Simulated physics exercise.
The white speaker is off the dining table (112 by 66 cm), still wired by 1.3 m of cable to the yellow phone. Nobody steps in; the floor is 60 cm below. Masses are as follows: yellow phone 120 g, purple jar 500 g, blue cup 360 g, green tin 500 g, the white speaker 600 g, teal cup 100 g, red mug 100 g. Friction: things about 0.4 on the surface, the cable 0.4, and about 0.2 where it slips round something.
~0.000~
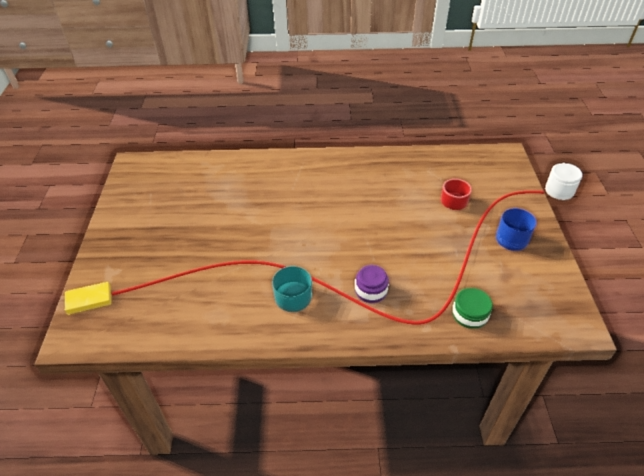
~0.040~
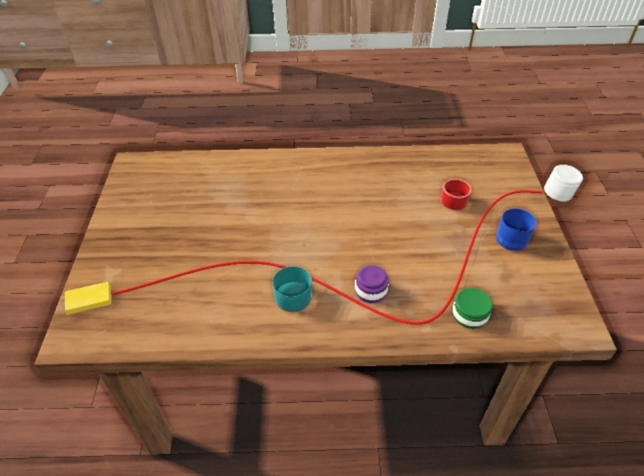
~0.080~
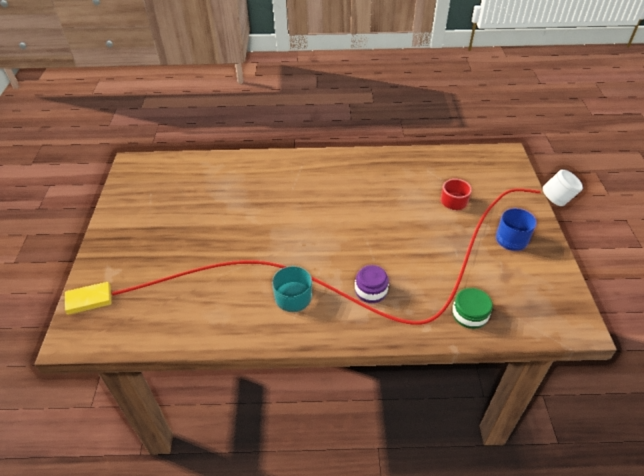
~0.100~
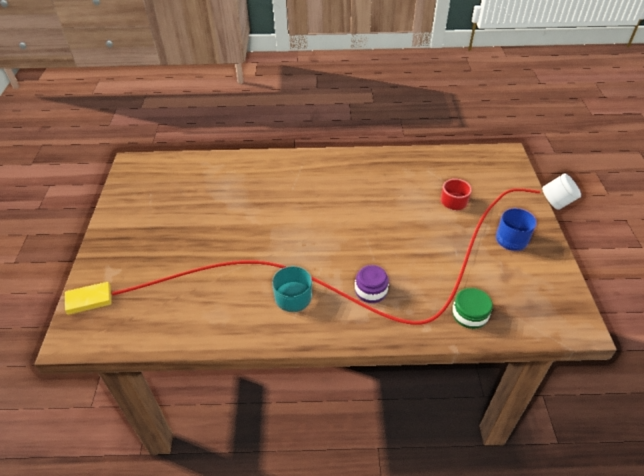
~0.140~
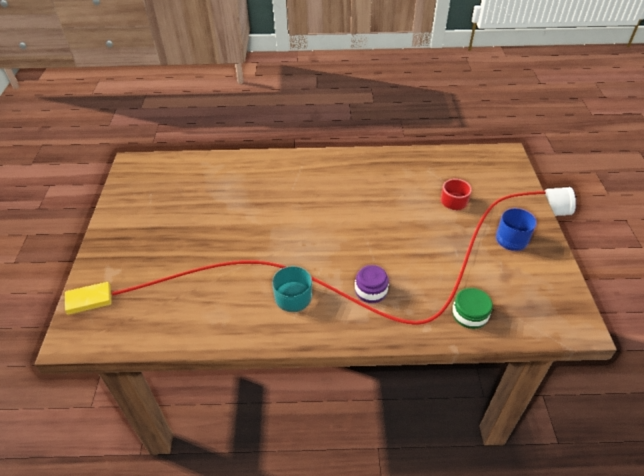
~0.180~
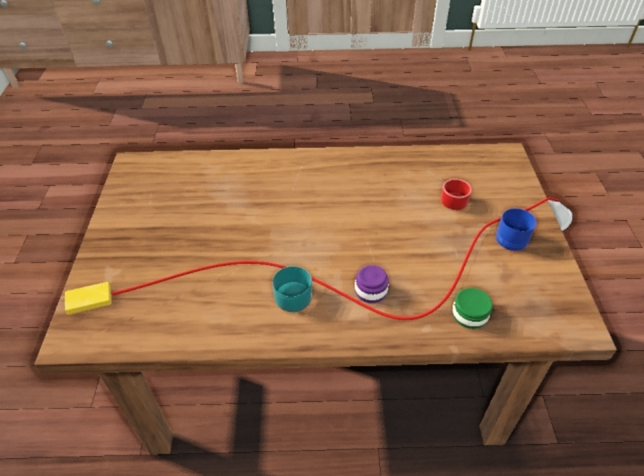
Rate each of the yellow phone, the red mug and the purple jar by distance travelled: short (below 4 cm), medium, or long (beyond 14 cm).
Ratings: Yellow phone - long, red mug - short, purple jar - short.
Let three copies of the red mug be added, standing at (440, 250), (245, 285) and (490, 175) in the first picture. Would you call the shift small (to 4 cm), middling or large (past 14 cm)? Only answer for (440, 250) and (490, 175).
Result, in order: Minor / minor.
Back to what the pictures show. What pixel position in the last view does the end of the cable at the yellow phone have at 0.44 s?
You'll find it near pixel (228, 296).
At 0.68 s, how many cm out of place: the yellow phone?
Yellow phone: Roughly 50 cm.
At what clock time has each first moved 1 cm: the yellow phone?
Estimate for the yellow phone: Near 0.28 seconds.
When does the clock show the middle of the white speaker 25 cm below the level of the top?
The clock reads 0.30 s at that moment.
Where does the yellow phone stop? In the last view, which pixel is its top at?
In the last view, the top sits at about (331, 295).
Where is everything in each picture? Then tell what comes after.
The first picture shows yellow phone (87, 296); red mug (457, 188); purple jar (373, 275); cable runs through (502, 198) (465, 265) (392, 318) (173, 277).
The second picture shows white speaker (567, 174); cable runs through (501, 198) (392, 318) (173, 277).
The third picture shows white speaker (563, 188); cable runs through (500, 197) (392, 318) (173, 277).
The fourth picture shows white speaker (562, 192); cable runs through (500, 197) (392, 318) (173, 277).
The fifth picture shows white speaker (559, 202); cable runs through (504, 199) (392, 318) (173, 277).
The sixth picture shows yellow phone (87, 296); red mug (457, 188); purple jar (373, 275); cable runs through (466, 259) (393, 317) (173, 277).
By 0.4 s, the cable's tail end at (228, 296); yellow phone 24 cm off its start, purple jar 2 cm off its start, teal cup 9 cm off its start.
By 0.7 s, the cable's tail end at (356, 294); yellow phone 51 cm off its start, purple jar 2 cm off its start, white speaker over the edge.
By 0.9 s, the cable's tail end at (352, 306); yellow phone 51 cm off its start at (331, 295), purple jar 2 cm off its start at (375, 267), white speaker over the edge.
By 1.2 s, the cable's tail end at (352, 306); yellow phone 51 cm off its start, purple jar 2 cm off its start, white speaker over the edge.
By 2.4 s, the cable's tail end at (352, 306); yellow phone 51 cm off its start at (331, 295), purple jar 2 cm off its start at (375, 267), red mug 0 cm off its start at (457, 188), white speaker over the edge.
